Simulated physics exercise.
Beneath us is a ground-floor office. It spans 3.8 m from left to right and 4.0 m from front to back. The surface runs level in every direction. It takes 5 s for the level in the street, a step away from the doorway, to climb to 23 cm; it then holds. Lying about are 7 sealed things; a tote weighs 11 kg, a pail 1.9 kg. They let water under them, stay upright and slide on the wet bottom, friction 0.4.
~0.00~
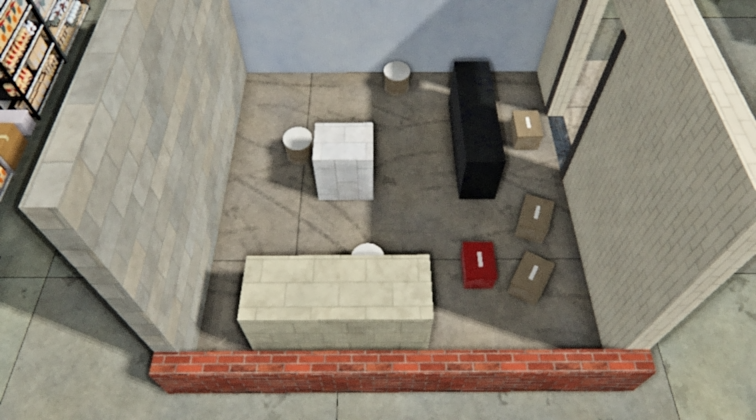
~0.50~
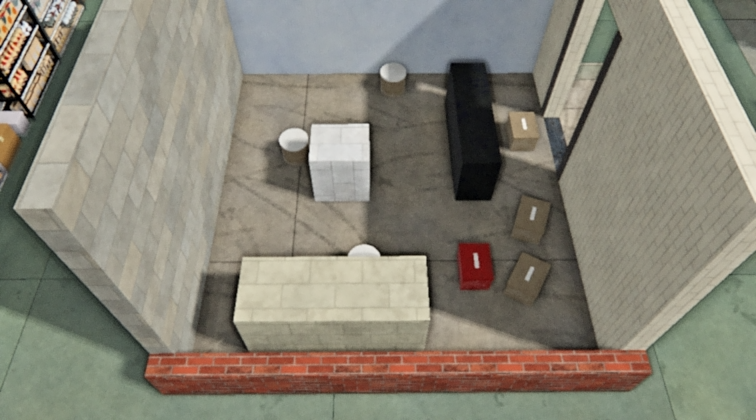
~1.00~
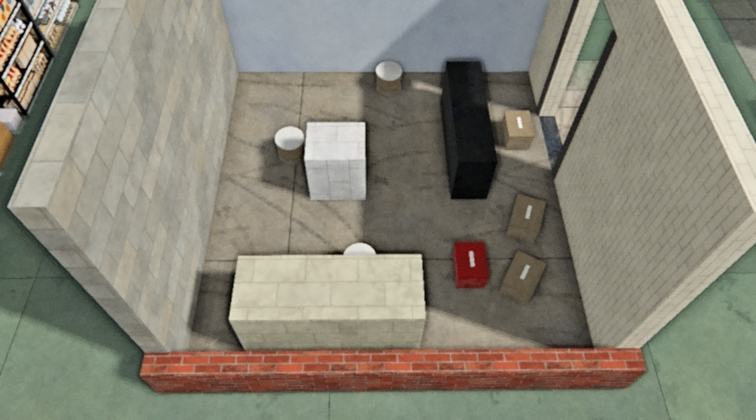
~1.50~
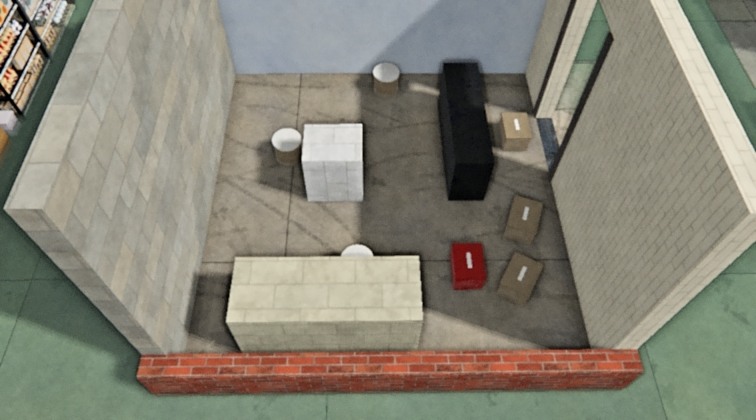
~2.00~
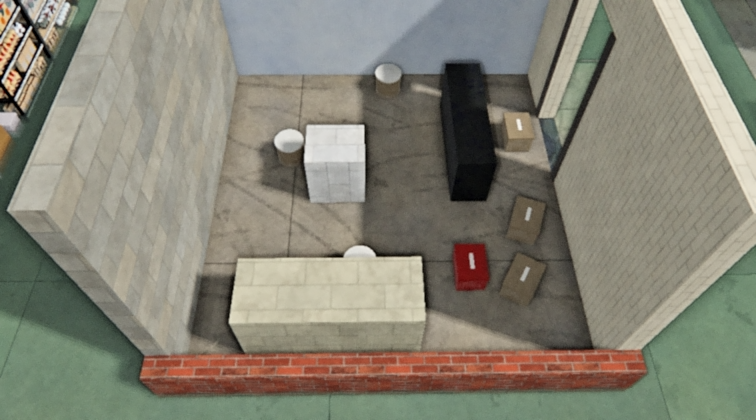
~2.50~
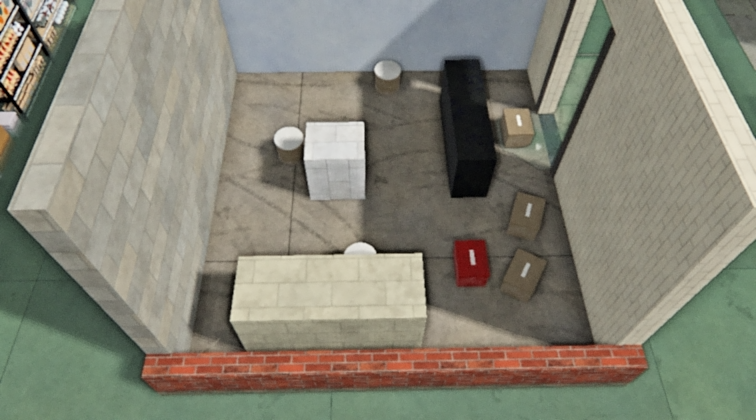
A little water appears at the doorway while the boxes and furniture stay still.
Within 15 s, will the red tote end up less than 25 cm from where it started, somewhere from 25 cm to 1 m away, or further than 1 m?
Further than 1 m.
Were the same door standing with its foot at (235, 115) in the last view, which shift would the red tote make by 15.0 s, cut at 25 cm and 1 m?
Under that change the red tote is pushed a bit.
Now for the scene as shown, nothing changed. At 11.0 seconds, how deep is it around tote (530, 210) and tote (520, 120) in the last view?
I'd put it at 15 cm and 16 cm respectively.
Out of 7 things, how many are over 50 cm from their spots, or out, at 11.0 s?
The number I get is 6.
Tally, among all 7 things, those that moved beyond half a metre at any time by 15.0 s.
I count 7.
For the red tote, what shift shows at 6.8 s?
Close to 30 cm.
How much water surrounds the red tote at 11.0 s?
Depth: About 4 cm.
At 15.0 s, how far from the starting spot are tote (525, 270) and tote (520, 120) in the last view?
Respectively 250 and 300 centimetres.
After 3.5 s the red tote is near (472, 258), 0.0 m from its start, aground; 0 afloat.
After 6.8 s the red tote is near (446, 267), 0.3 m from its start, aground; 1 afloat.
After 11.0 s the red tote is near (392, 201), 1.0 m from its start, aground; 6 afloat.
After 15.0 s the red tote is near (365, 132), 2.0 m from its start, afloat; 7 afloat.
